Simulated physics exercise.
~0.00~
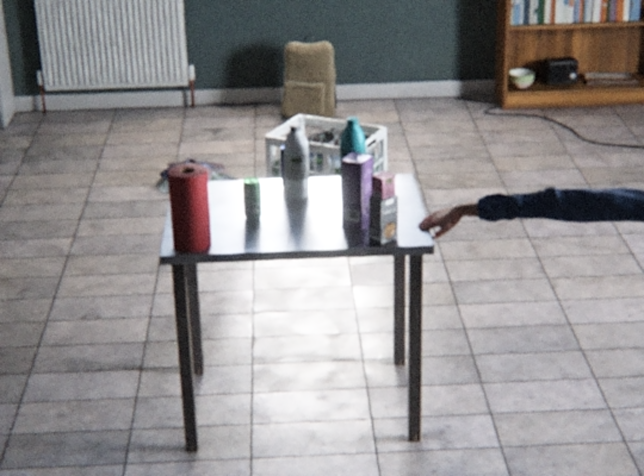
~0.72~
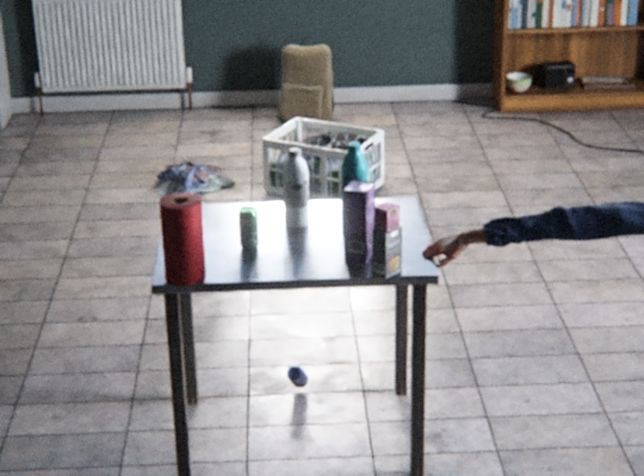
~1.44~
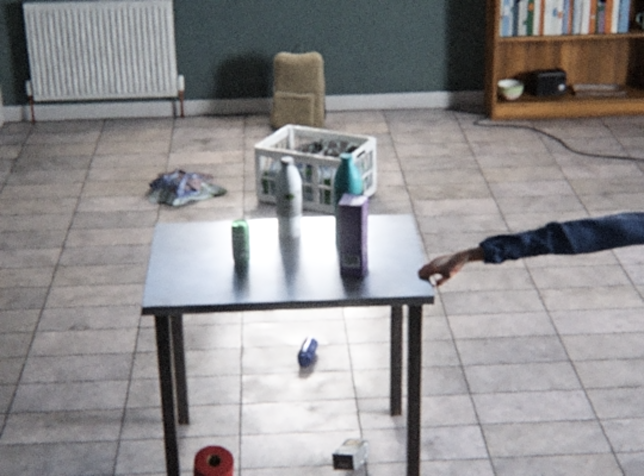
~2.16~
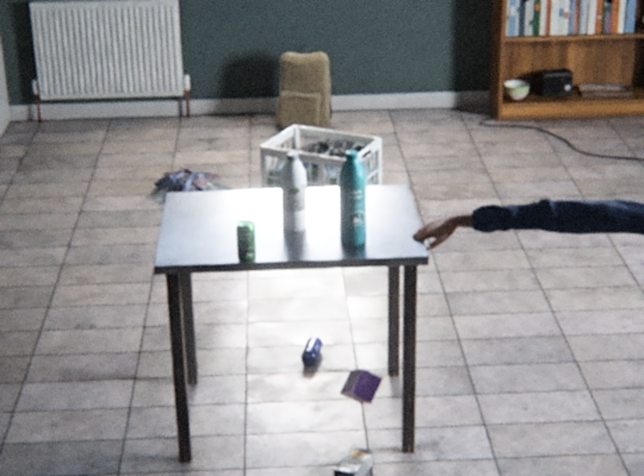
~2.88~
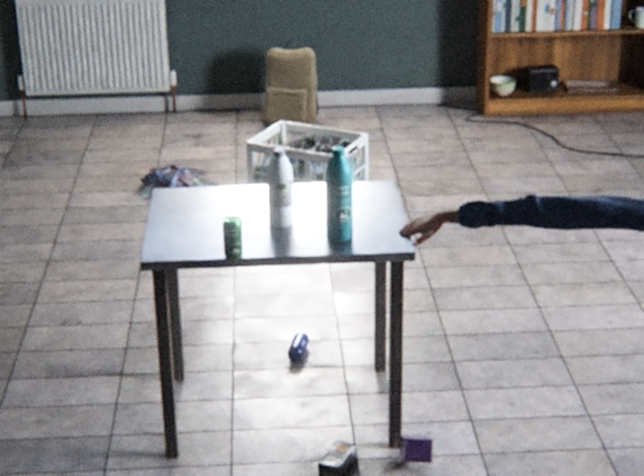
In a tiled room, a hand at the right jerked a small table back and forth, and the blue can, red roll, cartons and a pink packet went off it, leaving the green can, white bottle and turquoise bottle standing on top.
